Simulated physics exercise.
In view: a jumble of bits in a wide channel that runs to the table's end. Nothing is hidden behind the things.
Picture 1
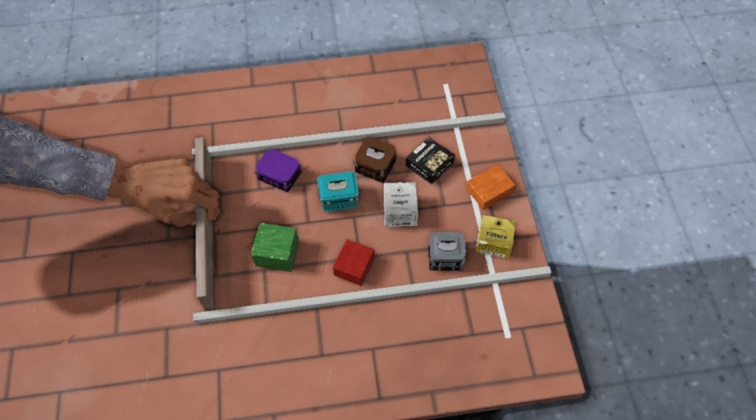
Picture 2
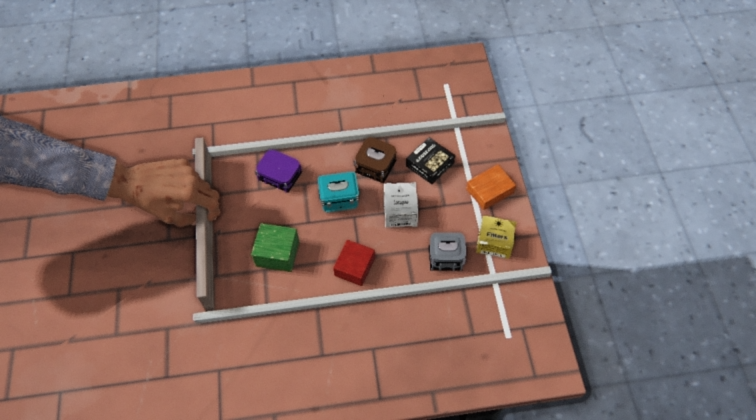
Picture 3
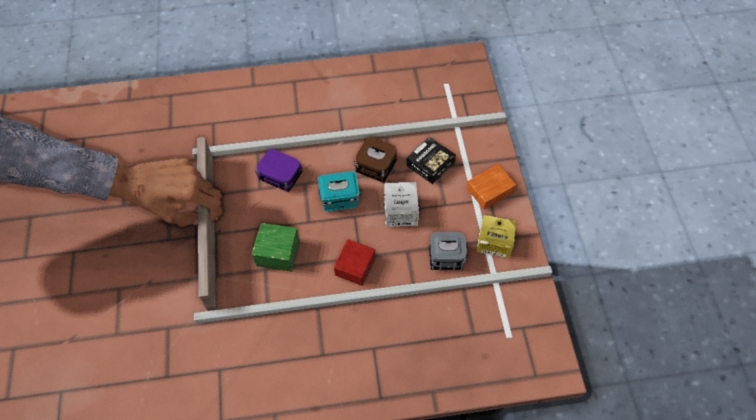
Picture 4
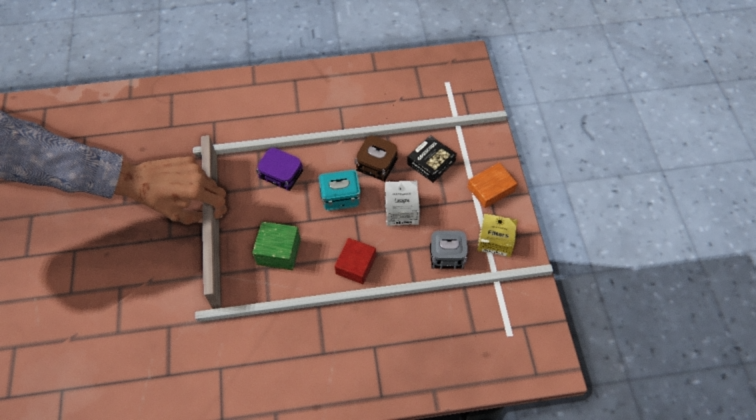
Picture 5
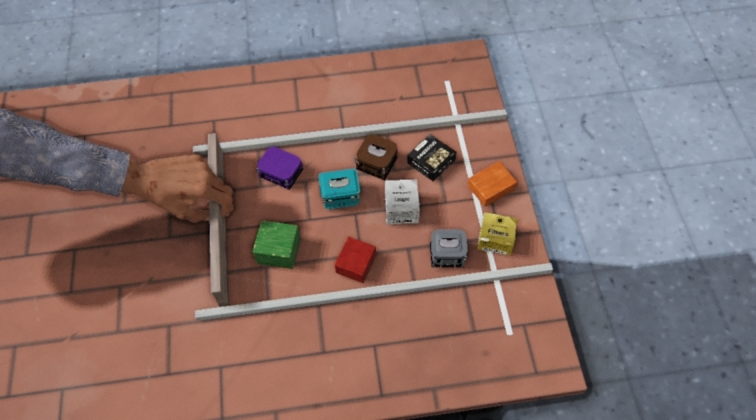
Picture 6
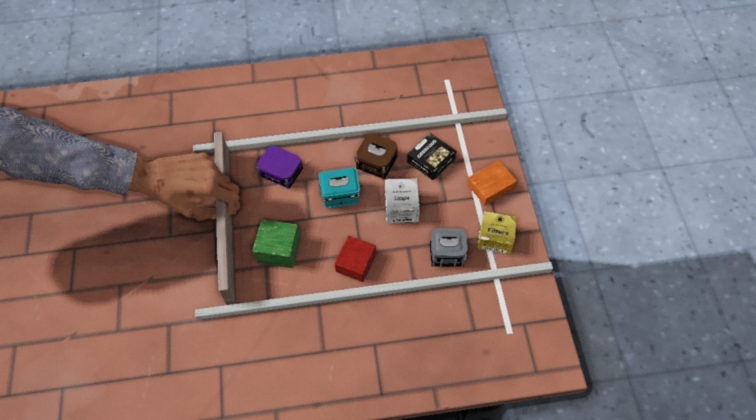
A hand in a patterned grey sleeve, at the left, holds an upright board across a channel between two pale rails on a brick-patterned tabletop, seen from above. Purple, turquoise, brown, black, white, green, red and grey pieces lie scattered ahead, with orange and yellow ones by a white strip at right. The hand stays still, then slides the board slightly right, touching none of them, while the view barely shifts.
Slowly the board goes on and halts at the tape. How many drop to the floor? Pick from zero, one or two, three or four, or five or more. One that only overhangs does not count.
Here the number that fall off is three or four.
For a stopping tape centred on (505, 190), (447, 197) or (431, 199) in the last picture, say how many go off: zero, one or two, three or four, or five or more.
The falls would be more than four; one or two; none.
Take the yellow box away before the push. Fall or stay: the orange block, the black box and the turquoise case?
The orange block comes down, the black box goes over, the turquoise case does not fall.
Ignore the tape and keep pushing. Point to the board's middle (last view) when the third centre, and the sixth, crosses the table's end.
First at (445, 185), next at (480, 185).
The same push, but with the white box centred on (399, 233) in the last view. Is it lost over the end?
From there it stays on.
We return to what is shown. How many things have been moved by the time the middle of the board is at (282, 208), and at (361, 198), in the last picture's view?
2 and 7.
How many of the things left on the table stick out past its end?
Overhanging: 3.
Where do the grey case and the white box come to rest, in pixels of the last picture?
The grey case at (542, 236), the white box at (529, 186).
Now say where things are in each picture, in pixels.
Orange block (491, 187); yellow box (496, 237); black box (430, 161); board (204, 221); tape (474, 198), in the first frame.
Yellow box (496, 237); grey case (447, 252), in the second frame.
Black box (431, 160); turquoise case (339, 192), in the third frame.
Orange block (492, 185); board (211, 219), in the fourth frame.
Yellow box (497, 234); green block (277, 245), in the fifth frame.
Orange block (492, 183); yellow box (497, 233); black box (432, 156); board (224, 215); tape (475, 193), in the sixth frame.
Soon after, none off yet; orange block at rest near (492, 183); yellow box at rest near (497, 233); black box at rest near (432, 156).
After that, none off yet; orange block at rest near (492, 183); yellow box at rest near (499, 233); black box displaced about its own width near (483, 152).
In the end, the number that fall off is three or four; gone, black box, yellow box and orange block.
